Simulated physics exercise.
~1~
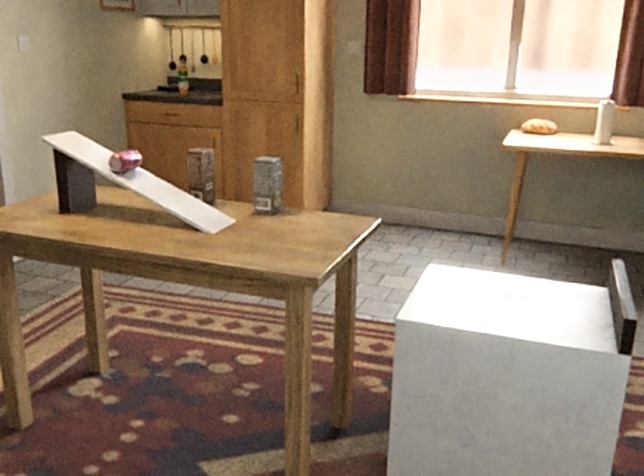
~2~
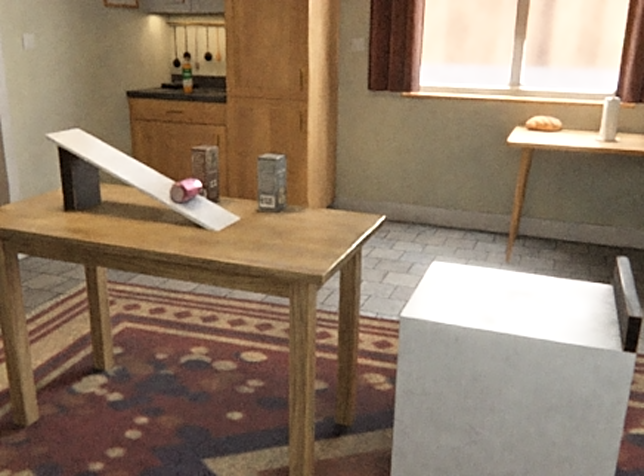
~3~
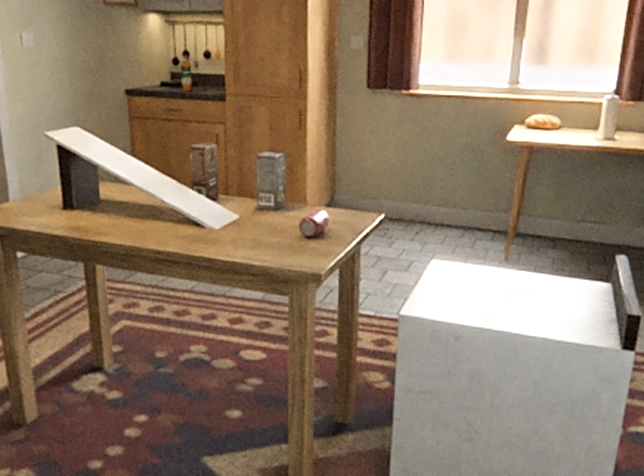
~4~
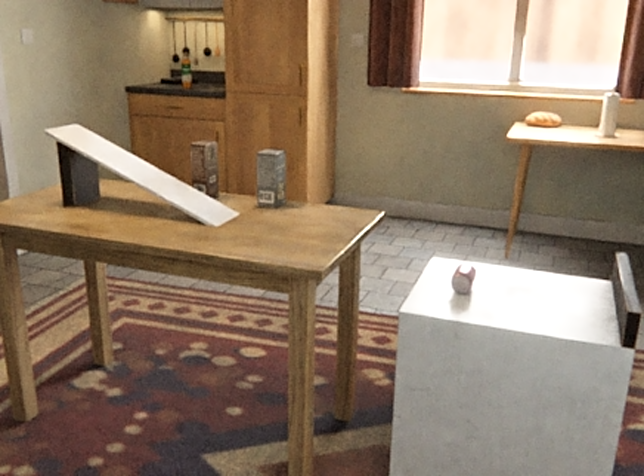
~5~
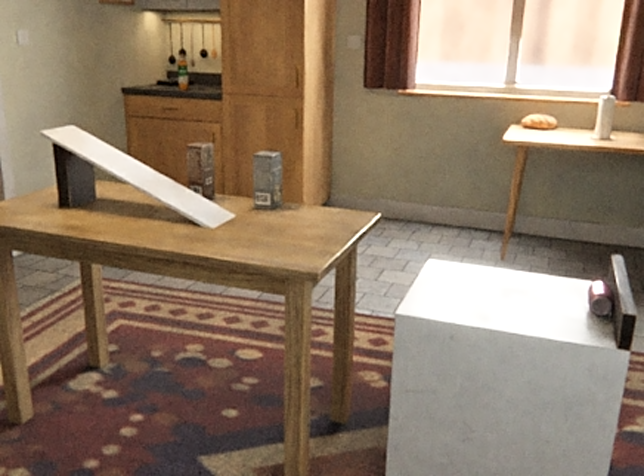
Wooden table with a white ramp, a pink can rolling down, crossing the gap and ending against a white block's dark batten.
